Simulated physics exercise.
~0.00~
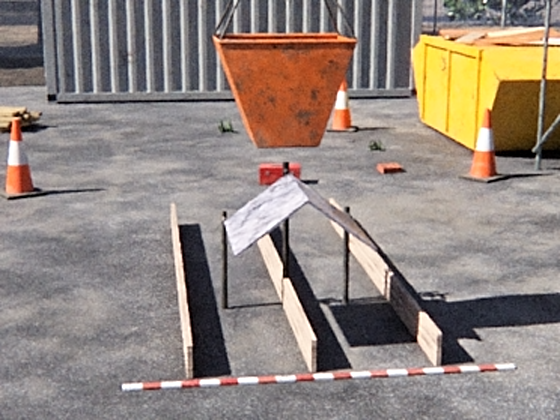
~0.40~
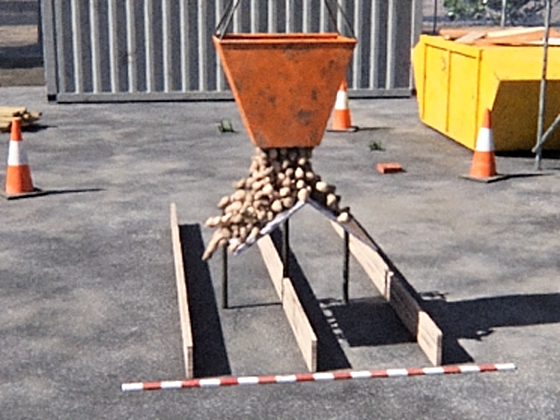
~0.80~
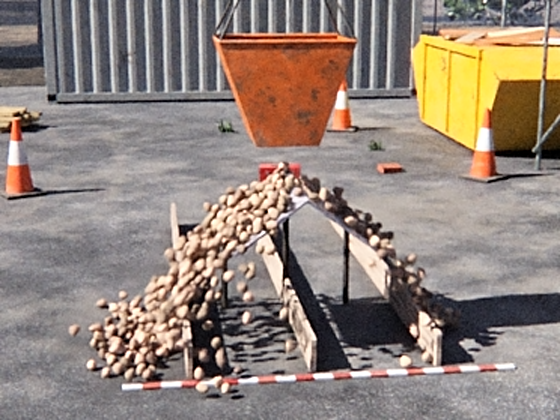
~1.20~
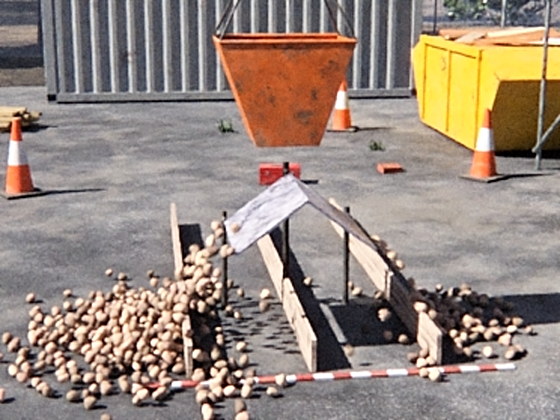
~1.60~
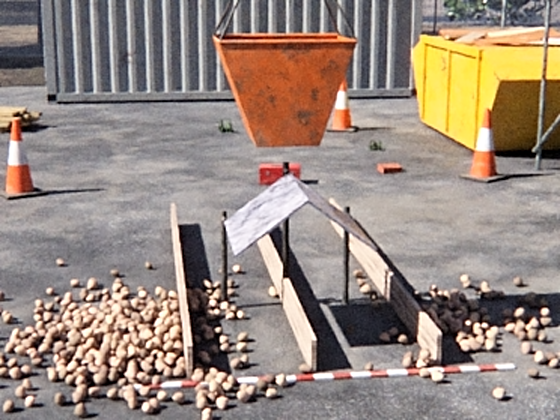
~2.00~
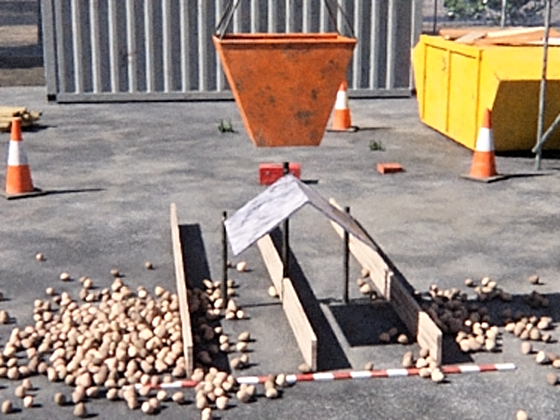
Orange hopper dropping round stones onto a fixed peaked steel slide, most tumbling left past the planks and settling on the ground.
